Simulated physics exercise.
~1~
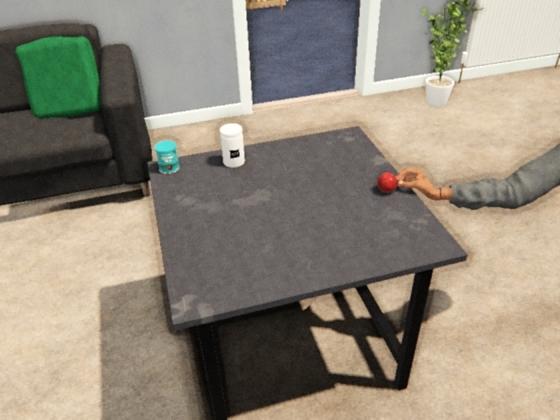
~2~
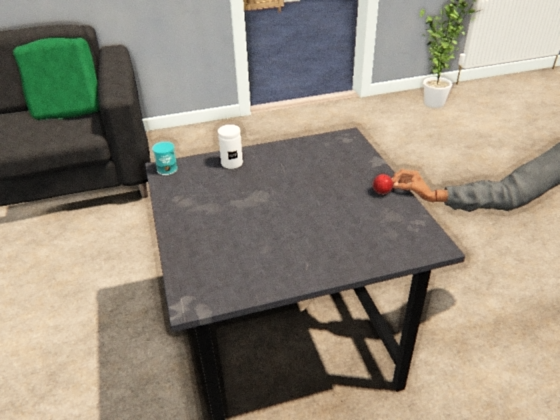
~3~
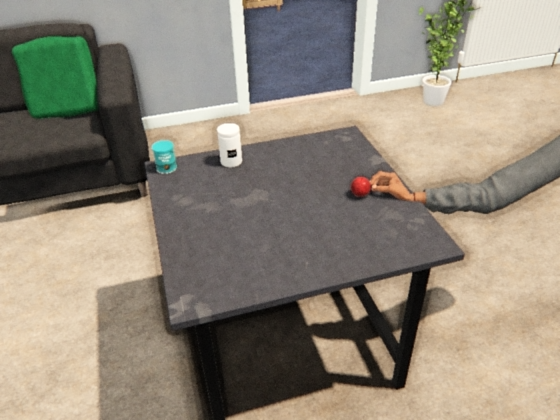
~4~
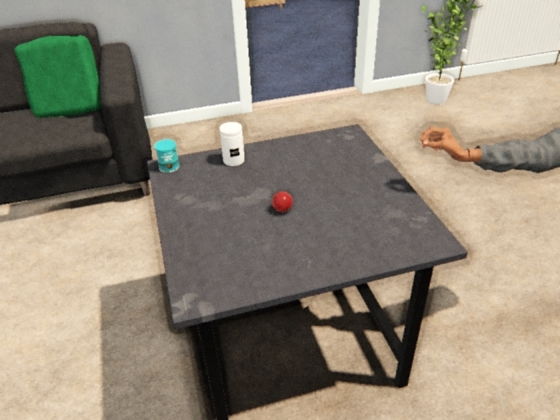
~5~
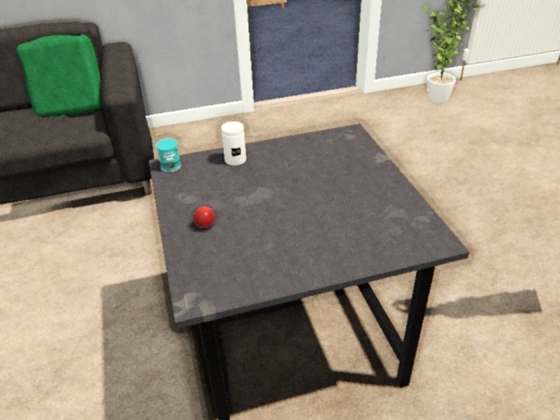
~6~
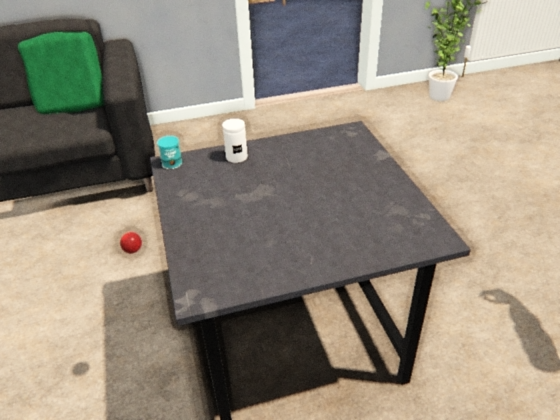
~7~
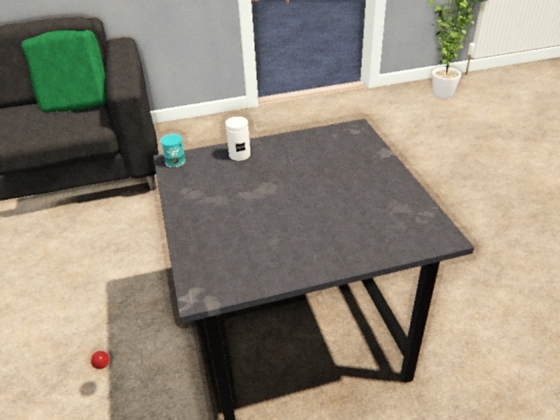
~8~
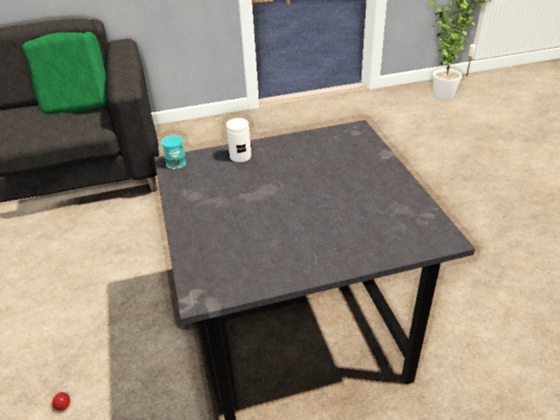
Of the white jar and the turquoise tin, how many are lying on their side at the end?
None of them are lying on their side, as the white jar and the turquoise tin both still stand upright on the table.
To begin with, a hand reaches in from the right and holds a red apple near the right side of a dark table, while a white jar and a turquoise tin stand near the far left corner. The hand pushes the apple to the left across the table top, then lets go and draws back out of view. The apple carries on leftward by itself and goes over the left edge. It drops to the carpeted floor and is still moving toward the lower left at the end, while the jar and tin stay in place.
